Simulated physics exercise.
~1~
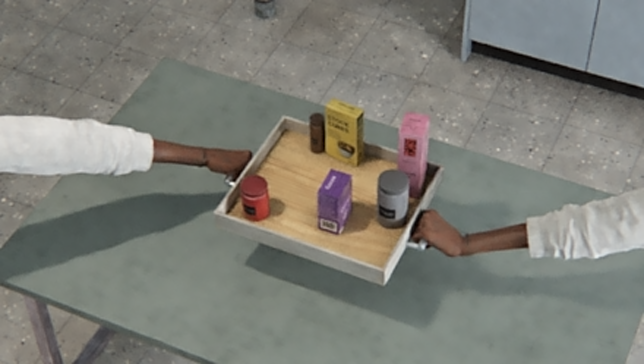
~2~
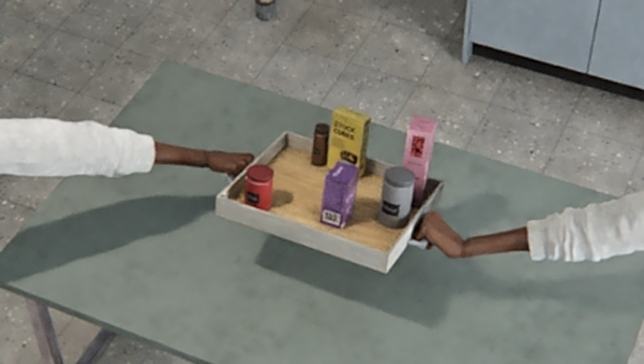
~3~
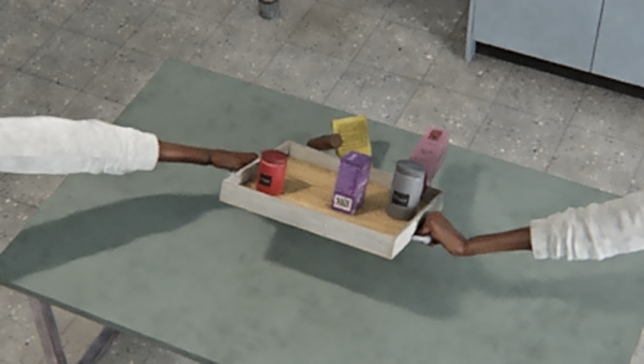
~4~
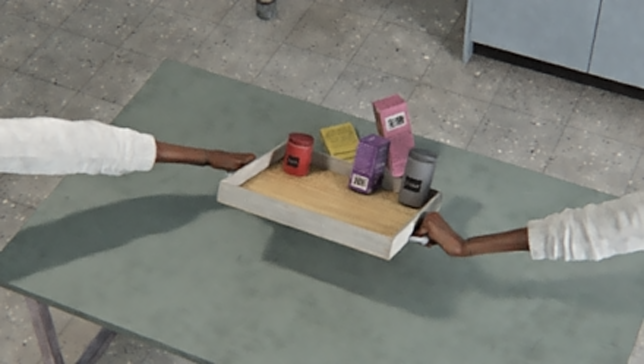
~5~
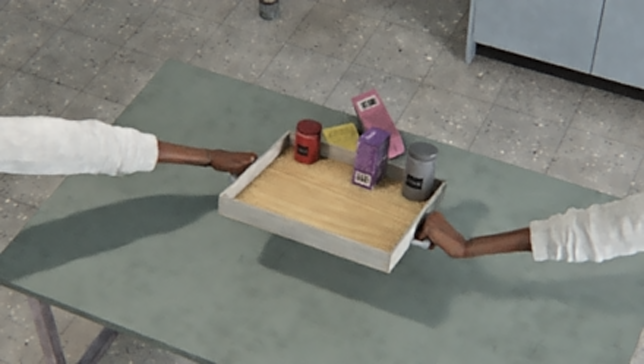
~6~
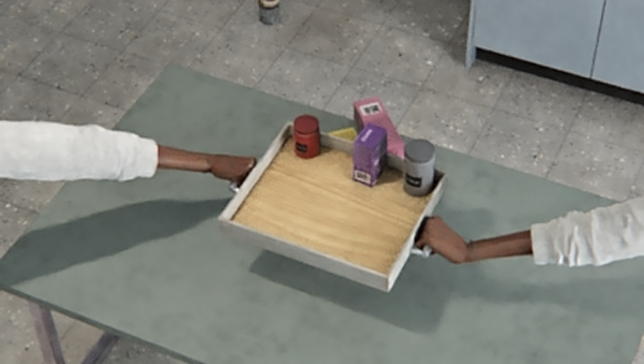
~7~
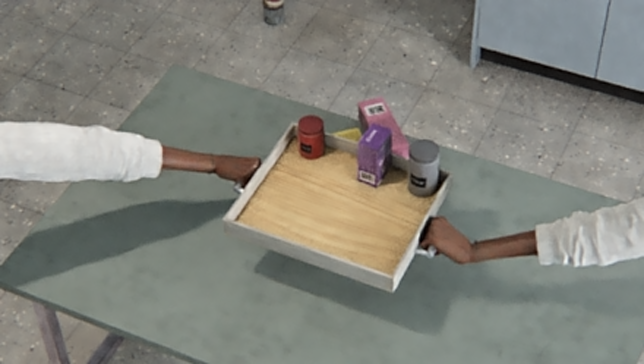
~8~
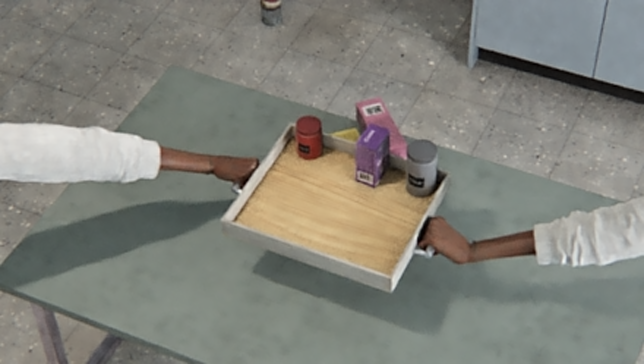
Above a green table, two hands tip a tray, toppling some items while three stay upright.
